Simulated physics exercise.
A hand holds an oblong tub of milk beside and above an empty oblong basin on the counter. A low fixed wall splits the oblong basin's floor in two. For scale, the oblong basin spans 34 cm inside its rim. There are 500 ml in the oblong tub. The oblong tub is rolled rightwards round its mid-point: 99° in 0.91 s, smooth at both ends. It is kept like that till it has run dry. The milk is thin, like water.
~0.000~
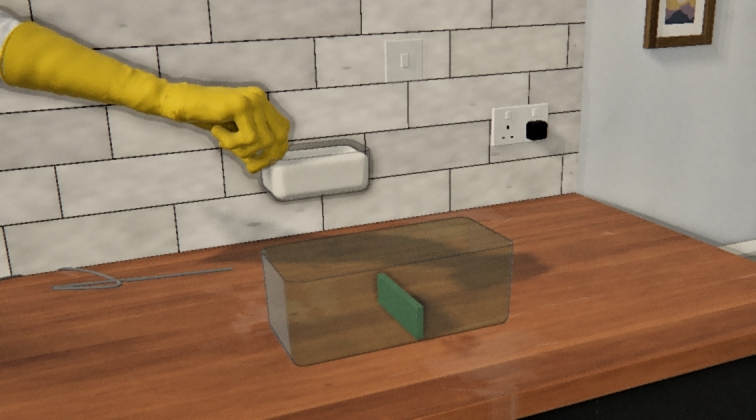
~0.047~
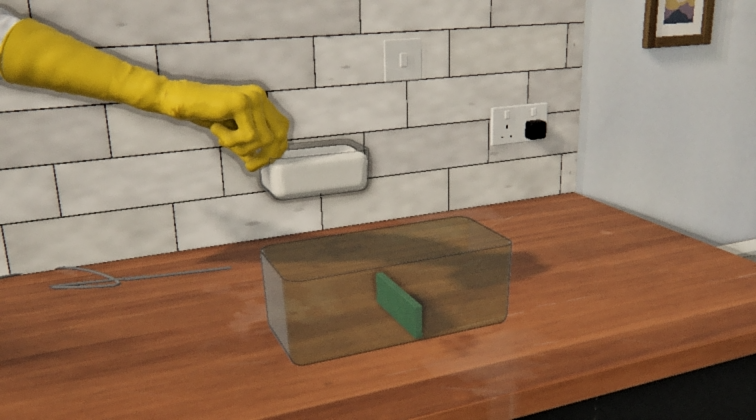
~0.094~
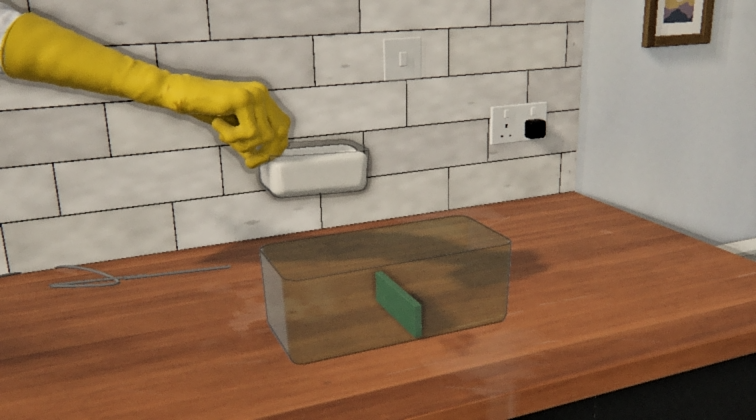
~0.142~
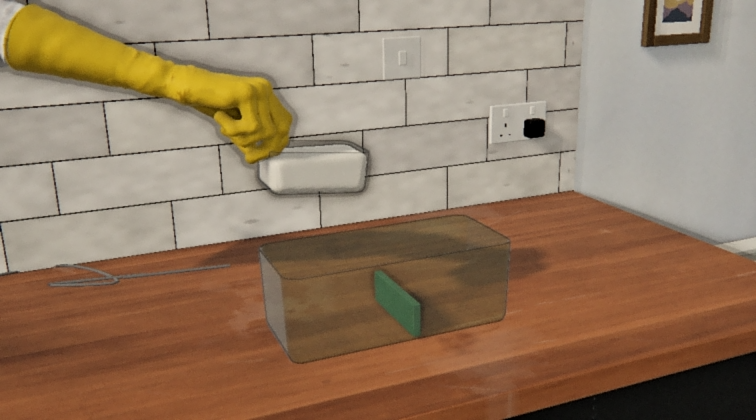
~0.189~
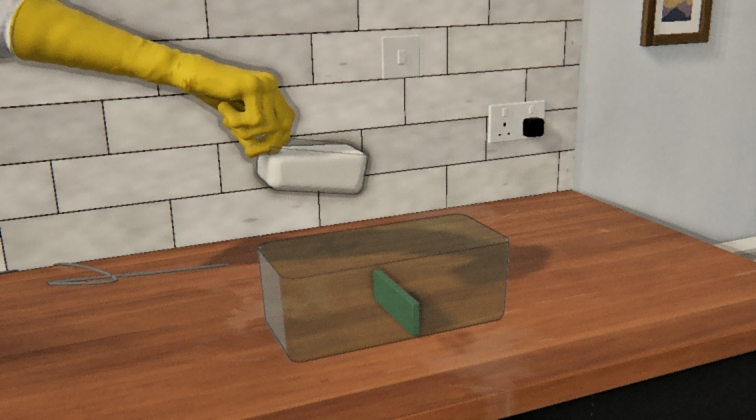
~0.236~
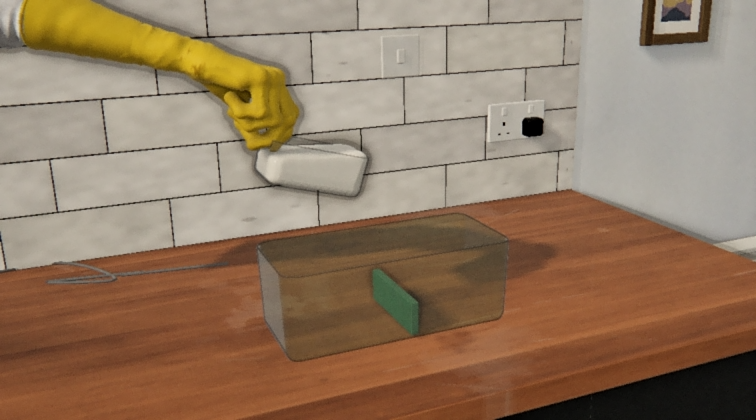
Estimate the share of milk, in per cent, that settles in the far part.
The far part has some 68 per cent.
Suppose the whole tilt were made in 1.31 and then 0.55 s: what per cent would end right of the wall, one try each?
In turn about 70 and 60 per cent.
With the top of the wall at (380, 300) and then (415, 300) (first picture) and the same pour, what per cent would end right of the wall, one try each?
In turn about 80 and 40 per cent.
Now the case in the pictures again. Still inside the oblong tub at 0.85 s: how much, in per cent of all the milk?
Near 6 in a hundred.
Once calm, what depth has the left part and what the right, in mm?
Some 6 mm on the left and 16 mm on the right.
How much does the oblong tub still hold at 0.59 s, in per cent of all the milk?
Some 30 per cent.
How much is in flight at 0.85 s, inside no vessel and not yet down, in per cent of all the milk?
Near 5 in a hundred.
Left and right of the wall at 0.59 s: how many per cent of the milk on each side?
Some 4 per cent left and 24 right.
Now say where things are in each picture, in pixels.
Tilt 0°; pouring edge (361, 146); surface from (265, 160) to (358, 150); the oblong basin's rim runs from (273, 266) to (490, 231); the wall's top is at (399, 290), in the first frame.
Tilt 1°; pouring edge (360, 145); surface from (264, 159) to (357, 149), in the second frame.
Tilt 3°; pouring edge (360, 146); surface from (264, 158) to (357, 149), in the third frame.
Tilt 6°; pouring edge (360, 148); surface from (264, 156) to (357, 149), in the fourth frame.
Tilt 10°; pouring edge (360, 150); surface from (264, 155) to (356, 149), in the fifth frame.
Tilt 16°; pouring edge (360, 154); surface from (263, 155) to (359, 149); 1 per cent is over the edge, in the sixth frame.
Then, 0.59 s in, the tilt is 71° and 30 per cent is still to pour, 4 is left of the wall and 24 right of it.
Then, 0.85 s in, the tilt is 98° and 6 per cent is still to pour, 21 is left of the wall and 68 right of it.
Then, 1.12 s in, the tilt is 99° and 1 per cent is still to pour, 29 is left of the wall and 68 right of it.
Then, 1.41 s in, the tilt is 99° and 0 per cent is still to pour, 31 is left of the wall and 68 right of it.
Finally, 31 per cent lies left of the wall, 68 right of it and 1 outside.
